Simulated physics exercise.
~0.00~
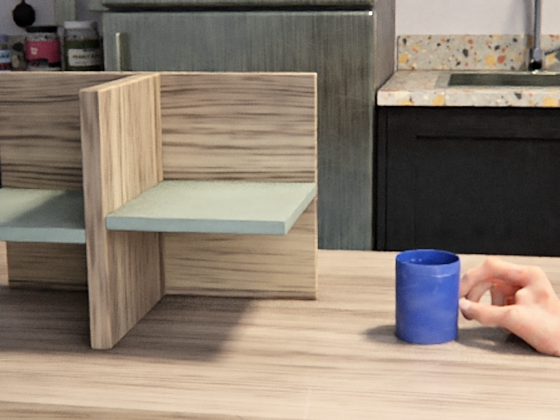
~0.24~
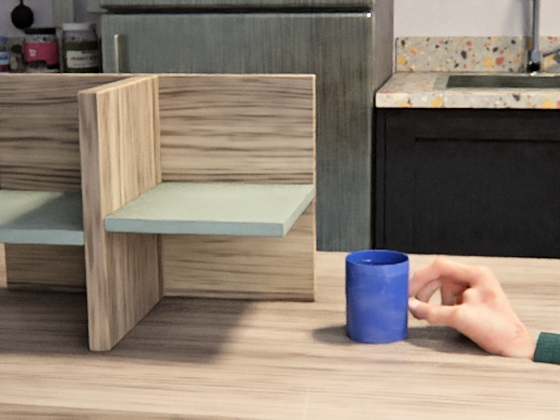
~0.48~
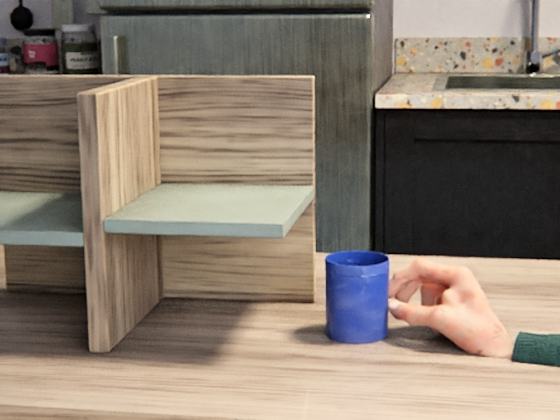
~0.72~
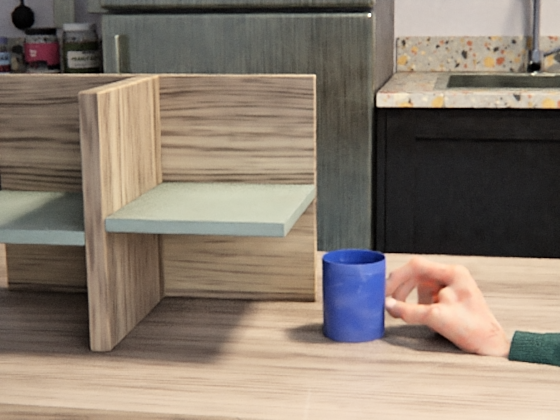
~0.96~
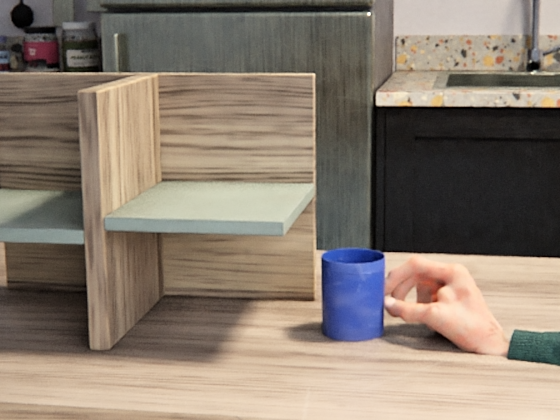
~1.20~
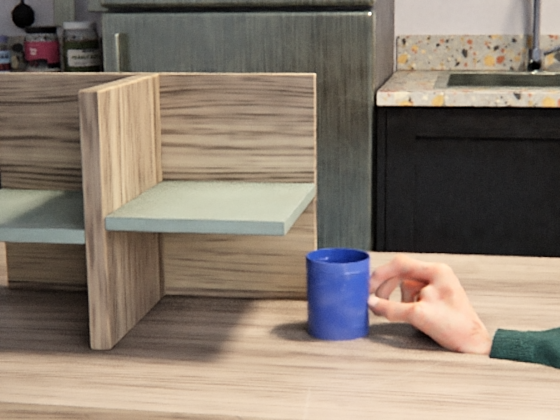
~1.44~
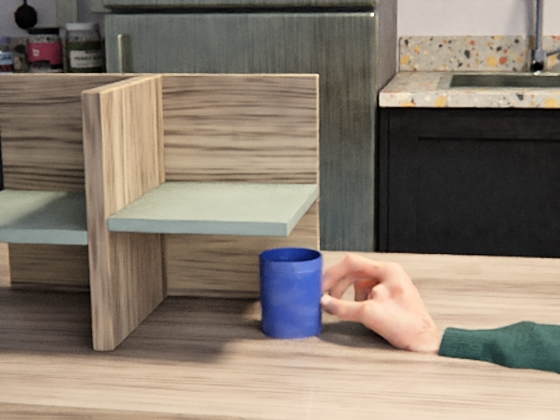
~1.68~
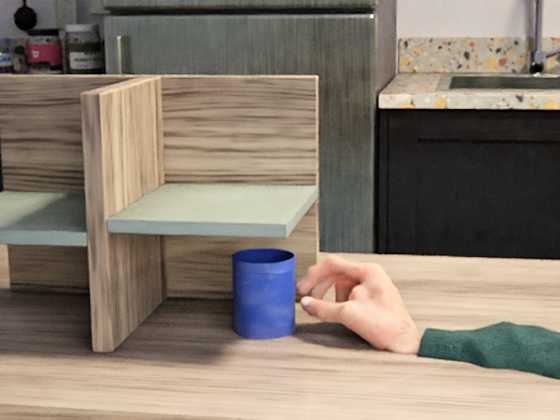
A hand sliding a blue mug leftward across a wooden table, pausing briefly, then pushing it beneath a low pale green shelf.
